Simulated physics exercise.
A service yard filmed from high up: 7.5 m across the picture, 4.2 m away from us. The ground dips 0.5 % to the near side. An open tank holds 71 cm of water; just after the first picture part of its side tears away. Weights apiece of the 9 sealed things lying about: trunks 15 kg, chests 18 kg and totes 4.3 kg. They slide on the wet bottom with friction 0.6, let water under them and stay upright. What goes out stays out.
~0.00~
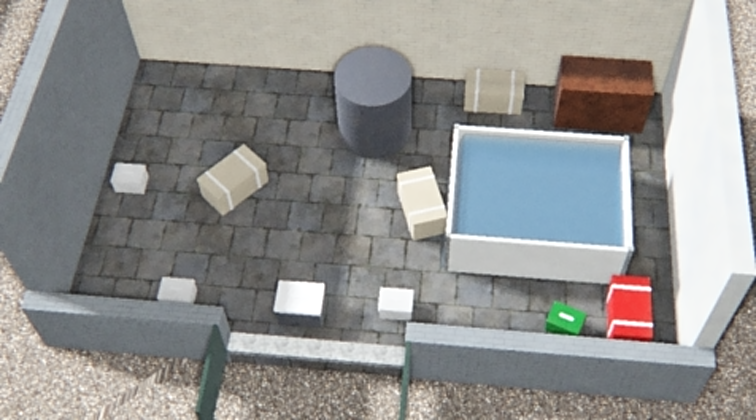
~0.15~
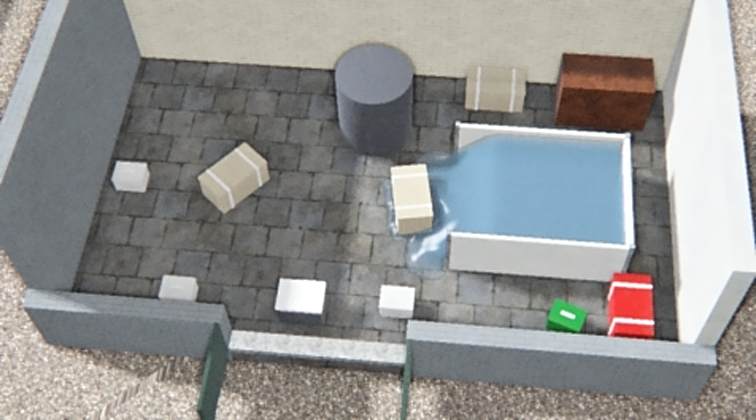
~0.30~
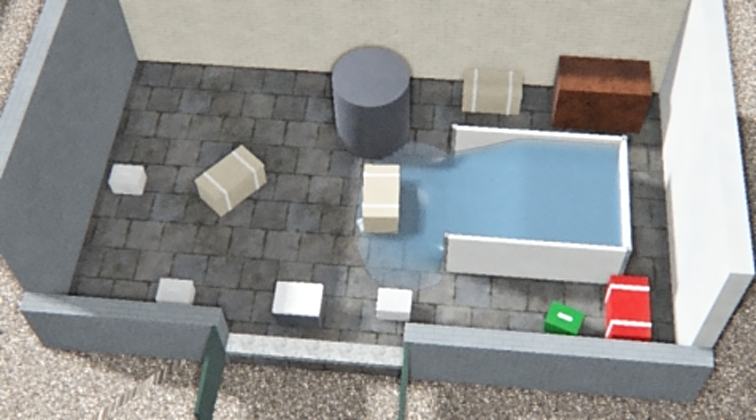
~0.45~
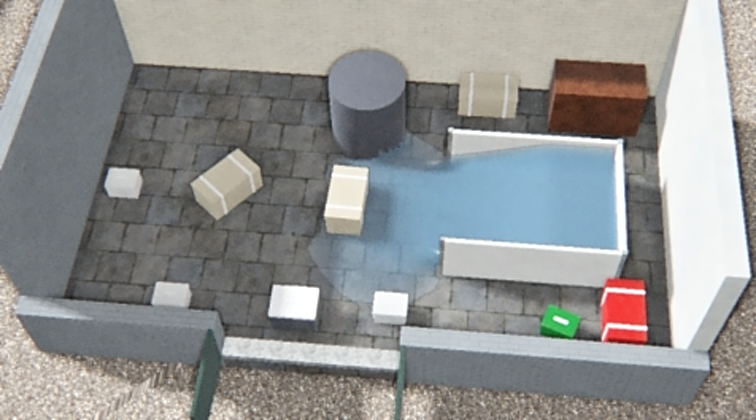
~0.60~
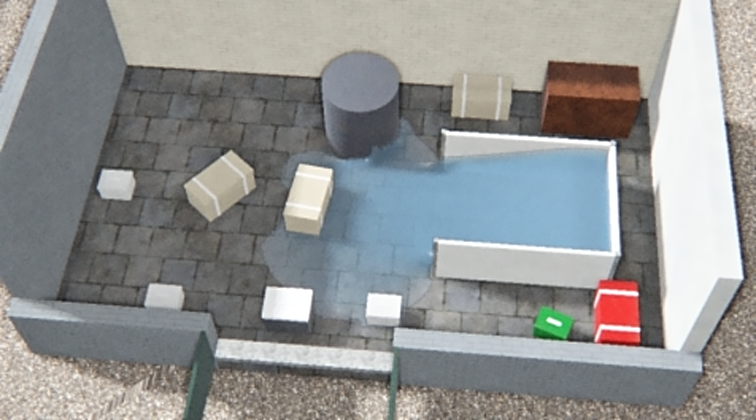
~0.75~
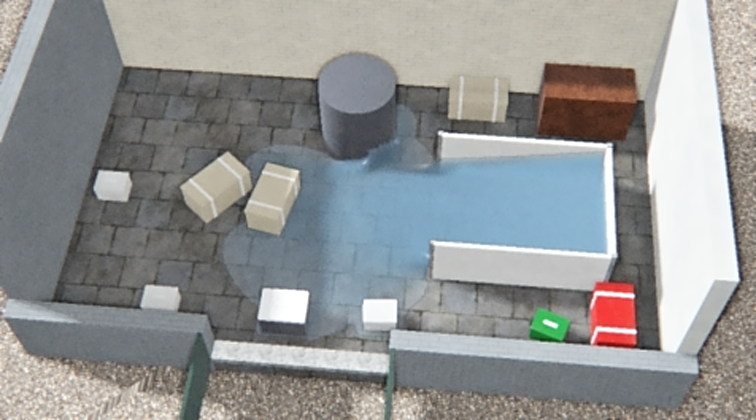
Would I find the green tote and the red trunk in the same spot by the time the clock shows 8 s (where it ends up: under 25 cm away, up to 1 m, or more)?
The green tote stays put; the red trunk barely shifts.
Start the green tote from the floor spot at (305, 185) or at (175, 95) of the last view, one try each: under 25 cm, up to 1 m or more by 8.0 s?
In turn: It travels far; it travels far.
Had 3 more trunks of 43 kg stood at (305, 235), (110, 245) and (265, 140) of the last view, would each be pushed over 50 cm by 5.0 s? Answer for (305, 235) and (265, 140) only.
In turn: Over, under.
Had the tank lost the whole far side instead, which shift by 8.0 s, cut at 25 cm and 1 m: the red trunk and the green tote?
In that case the red trunk ends far away, the green tote gets carried off.
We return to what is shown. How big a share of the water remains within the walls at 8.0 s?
About 80 per cent.
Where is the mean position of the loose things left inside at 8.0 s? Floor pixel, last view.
Near (358, 210).
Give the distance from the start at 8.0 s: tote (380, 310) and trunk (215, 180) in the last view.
In that order: 80 cm, 200 cm.
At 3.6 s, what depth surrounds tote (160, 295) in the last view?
About 25 cm.
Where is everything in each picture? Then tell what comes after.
The green tote at (567, 317) rests on the ground; the red trunk at (632, 305) rests on the ground; water covers 3.4 m2; 0 of 9 have shifted, in the first picture.
The green tote at (568, 315), on the bottom; the red trunk at (633, 303) rests on the ground; 4.2 m2 under water; 1 of 9 have shifted, in the second picture.
The green tote at (565, 317), on the bottom; the red trunk at (630, 305) rests on the ground; water covers 5.5 m2; 1 of 9 have shifted, in the third picture.
The green tote at (561, 321) rests on the ground; the red trunk at (626, 309), on the bottom; water covers 6.7 m2; 1 of 9 have shifted, in the fourth picture.
The green tote at (554, 322), on the bottom; the red trunk at (619, 310) rests on the ground; water covers 8.1 m2; 1 of 9 have shifted, in the fifth picture.
The green tote at (550, 324), on the bottom; the red trunk at (616, 312) rests on the ground; water covers 9.6 m2; 2 of 9 have shifted, in the sixth picture.
After 1.6 s the green tote is near (550, 324), 0.0 m from its start, aground; the red trunk is near (616, 312), 0.0 m from its start, aground; 0 of 9 are out; 2 afloat.
After 3.6 s the green tote is near (550, 324), 0.0 m from its start, aground; the red trunk is near (616, 312), 0.0 m from its start, aground; 1 of 9 are out; 4 afloat.
After 5.6 s the green tote is near (550, 324), 0.0 m from its start, aground; the red trunk is near (616, 312), 0.0 m from its start, aground; 1 of 9 are out; 4 afloat.
After 8.0 s the green tote is near (550, 324), 0.0 m from its start, aground; the red trunk is near (616, 312), 0.0 m from its start, aground; 1 of 9 are out; 6 afloat.
